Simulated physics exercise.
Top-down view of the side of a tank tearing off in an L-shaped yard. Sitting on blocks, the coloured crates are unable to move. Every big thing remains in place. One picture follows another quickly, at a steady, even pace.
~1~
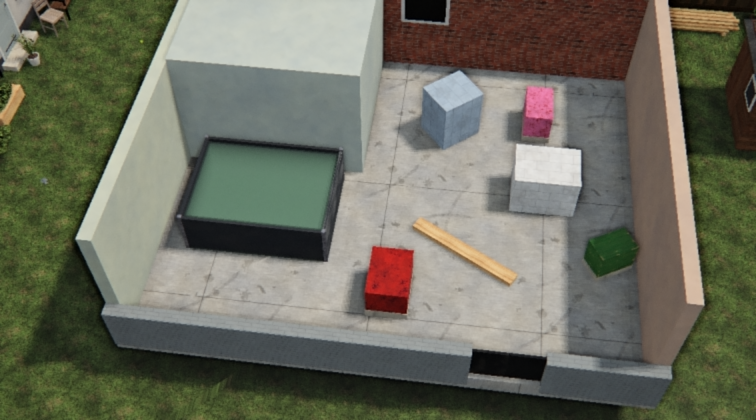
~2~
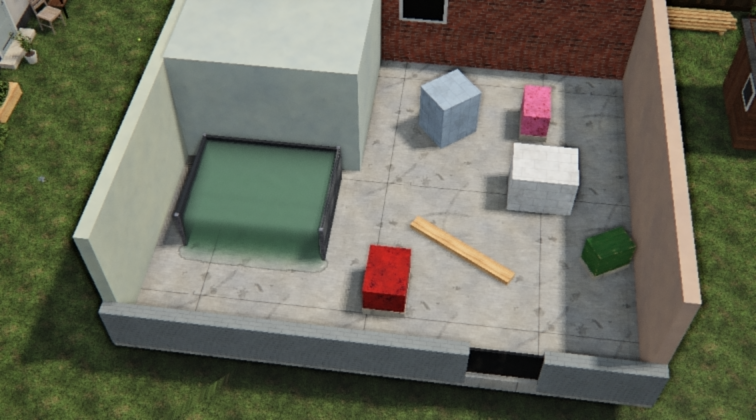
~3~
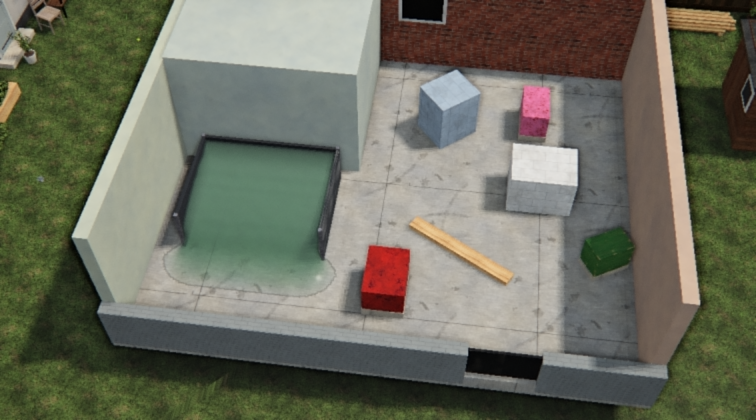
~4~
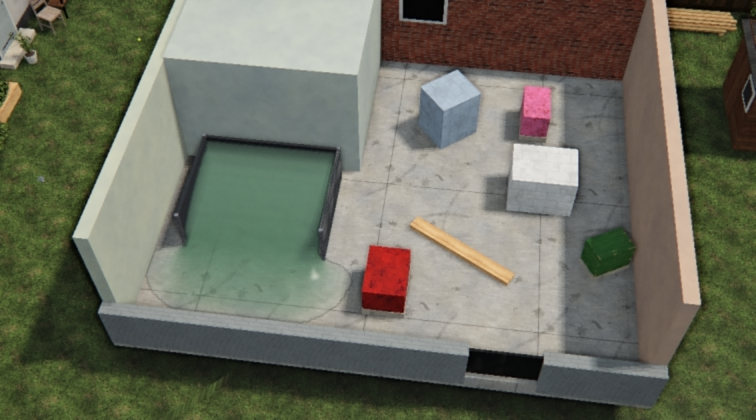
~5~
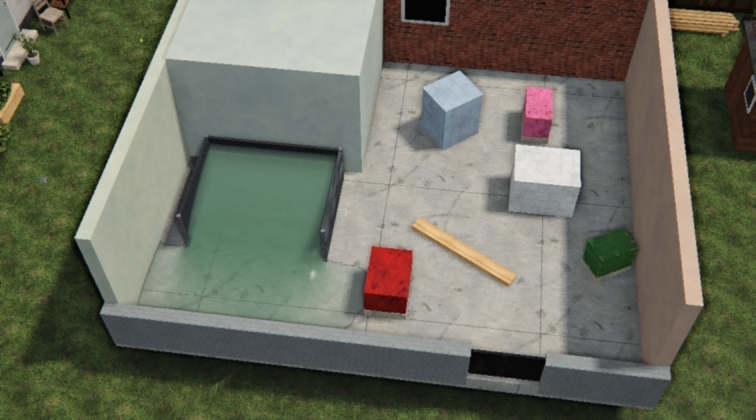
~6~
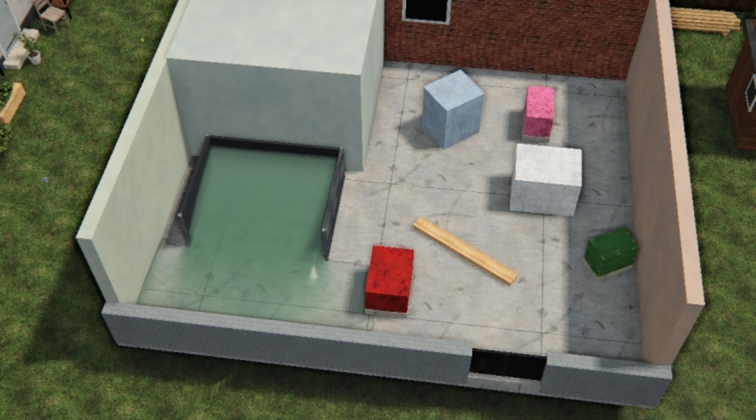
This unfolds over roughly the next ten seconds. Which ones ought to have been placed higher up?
The green crate meets the water, the pink crate never meets the water, the red crate meets the water.
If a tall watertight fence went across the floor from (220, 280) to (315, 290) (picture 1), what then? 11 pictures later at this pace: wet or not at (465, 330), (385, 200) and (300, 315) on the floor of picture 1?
In turn: Wet, covered, awash.
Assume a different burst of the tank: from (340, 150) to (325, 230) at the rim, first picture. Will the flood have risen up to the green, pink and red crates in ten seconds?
Result - green one is hit by the flood; pink one is hit by the flood; red one is hit by the flood.
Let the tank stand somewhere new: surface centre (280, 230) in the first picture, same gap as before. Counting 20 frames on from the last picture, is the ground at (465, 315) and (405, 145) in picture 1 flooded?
Submerged, not reached.
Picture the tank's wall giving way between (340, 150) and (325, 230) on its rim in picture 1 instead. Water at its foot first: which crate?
The red-painted one.
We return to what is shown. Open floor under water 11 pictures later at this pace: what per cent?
I reckon around 30 %.
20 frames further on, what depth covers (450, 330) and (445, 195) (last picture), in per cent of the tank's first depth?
First spot 12 percent, second 0 percent.
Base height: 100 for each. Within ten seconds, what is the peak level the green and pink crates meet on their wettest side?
Taking them in the order asked, 260 percent and 70 percent.
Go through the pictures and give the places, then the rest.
The first frame shows still water in the water tank at (263, 185).
In the second frame, the front is at (325, 262), out from the gap at (253, 240).
In the third frame, water pours out at (252, 243) and has run to (170, 263).
In the fourth frame, water pours out at (253, 244) and has run to (150, 263).
In the fifth frame, the front is at (139, 303), out from the gap at (255, 245).
In the sixth frame, water pours out at (256, 245) and has run to a hidden place.
A moment on, water covers 20 % of the floor; the green crate not reached, the pink crate not reached, the red crate water round its plinth.
Next, water covers 30 % of the floor; the green crate not reached, the pink crate not reached, the red crate water round its plinth.
Then, water covers 50 % of the floor; the green crate water round its plinth, the pink crate not reached, the red crate water round its plinth.
Later, water covers 80 % of the floor; the green crate water round its plinth, the pink crate water round its plinth, the red crate water round its plinth.
In the end, water covers 95 % of the floor; the green crate was topped, the pink crate stayed above the water, the red crate was topped.
